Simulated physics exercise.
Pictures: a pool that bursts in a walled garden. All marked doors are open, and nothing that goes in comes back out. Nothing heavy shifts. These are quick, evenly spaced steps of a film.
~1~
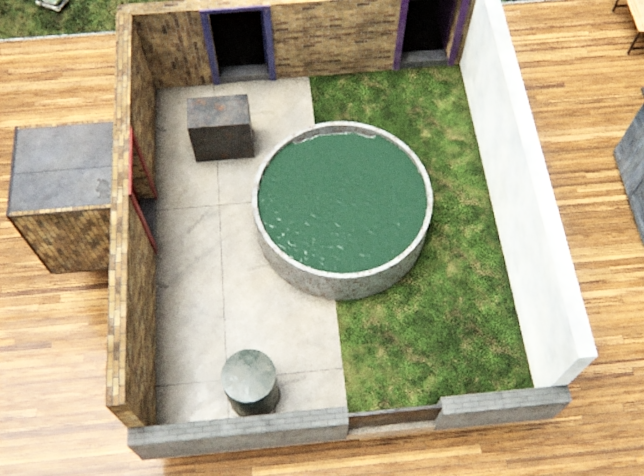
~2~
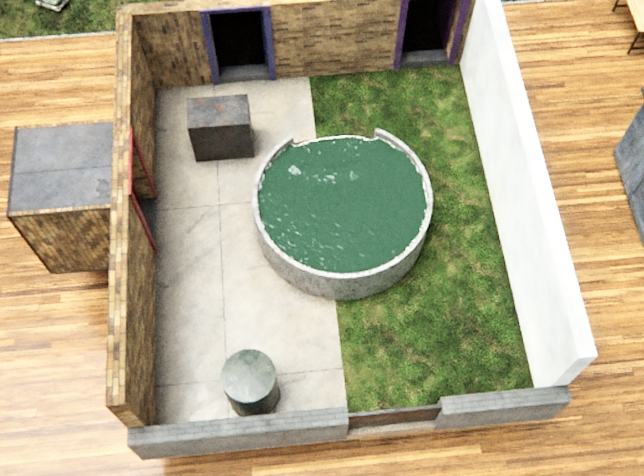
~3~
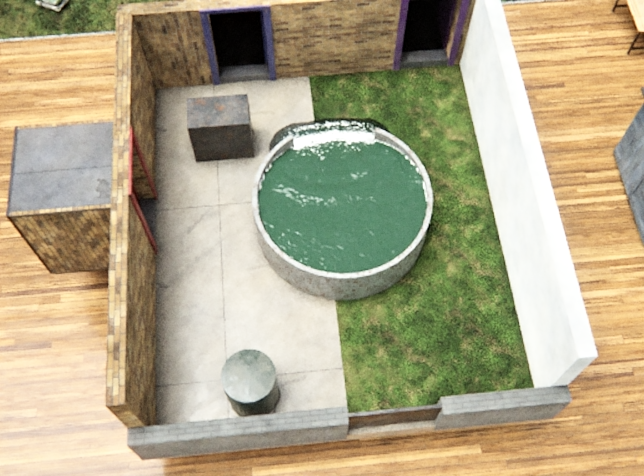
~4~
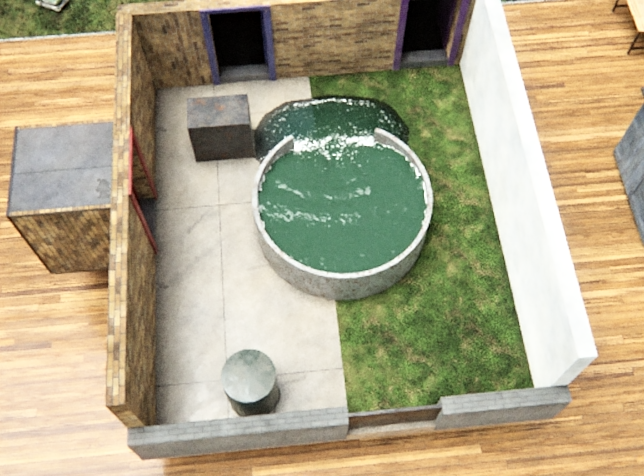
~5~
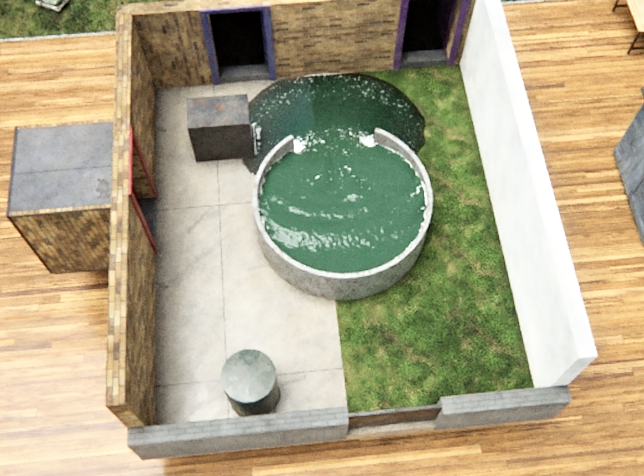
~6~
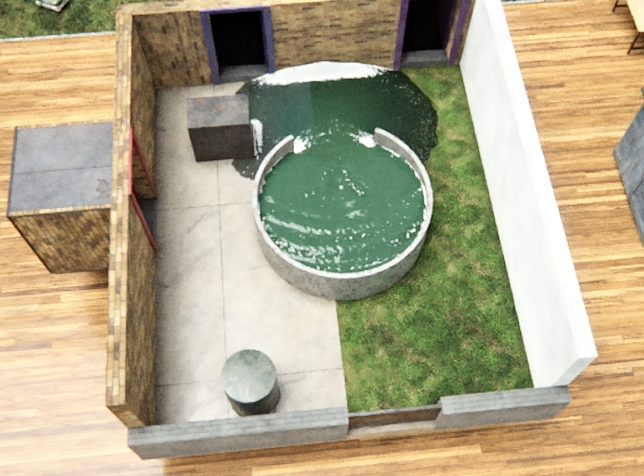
A large round grey tank of green water stands in a walled yard, half pale paving and half grass, seen from high above by a still camera. A dark grey block sits at upper left, a grey cylinder at lower left, and two purple-framed doorways open behind. The tank's far rim gives way, and green water pours through, spreading past the block to the back wall in white foam.
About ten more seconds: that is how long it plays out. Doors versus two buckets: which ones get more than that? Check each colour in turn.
At the end, I predict the red door will remain at two buckets or below. I predict the purple door will overshoot two buckets. I predict the blue door will overshoot two buckets.
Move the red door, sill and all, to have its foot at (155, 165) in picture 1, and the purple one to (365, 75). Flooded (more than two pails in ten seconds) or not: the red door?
For the red door, the answer is that it crosses the line.
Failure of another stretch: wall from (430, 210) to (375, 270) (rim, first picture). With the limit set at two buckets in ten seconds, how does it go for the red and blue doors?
I'd say the red door ends up above, and the blue door lets in too little.
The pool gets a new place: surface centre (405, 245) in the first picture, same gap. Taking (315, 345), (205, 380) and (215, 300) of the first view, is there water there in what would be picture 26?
Bone-dry, bone-dry, bone-dry.
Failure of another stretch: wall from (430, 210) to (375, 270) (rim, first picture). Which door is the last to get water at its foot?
That would be the one in blue.
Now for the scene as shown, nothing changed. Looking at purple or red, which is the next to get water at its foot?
It would be the purple door.
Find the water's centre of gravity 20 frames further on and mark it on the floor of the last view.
I'd put my finger on (330, 171).
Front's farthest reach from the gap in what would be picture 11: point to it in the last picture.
Near (156, 96).
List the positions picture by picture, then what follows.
The first frame shows still water in the round tank at (342, 198).
In the second frame, water pours out on the round tank's far side and has run to a hidden place.
In the third frame, the front is at (277, 139), out from the gap on the round tank's far side.
In the fourth frame, water pours out on the round tank's far side and has run to (256, 140).
In the fifth frame, water pours out on the round tank's far side and has run to (276, 86).
In the sixth frame, the front is at (252, 83), out from the gap on the round tank's far side.
A moment on, water covers 25 % of the floor; the red door not reached, the purple door wet at the sill, nothing in, the blue door under two buckets in.
Next, water covers 35 % of the floor; the red door not reached, the purple door under two buckets in, the blue door over two buckets in.
Then, water covers 60 % of the floor; the red door wet at the sill, nothing in, the purple door over two buckets in, the blue door far over two buckets in.
Later, water covers 100 % of the floor; the red door wet at the sill, nothing in, the purple door far over two buckets in, the blue door far over two buckets in.
In the end, water covers 95 % of the floor; the red door wet at the sill, nothing in, the purple door far over two buckets in, the blue door far over two buckets in.
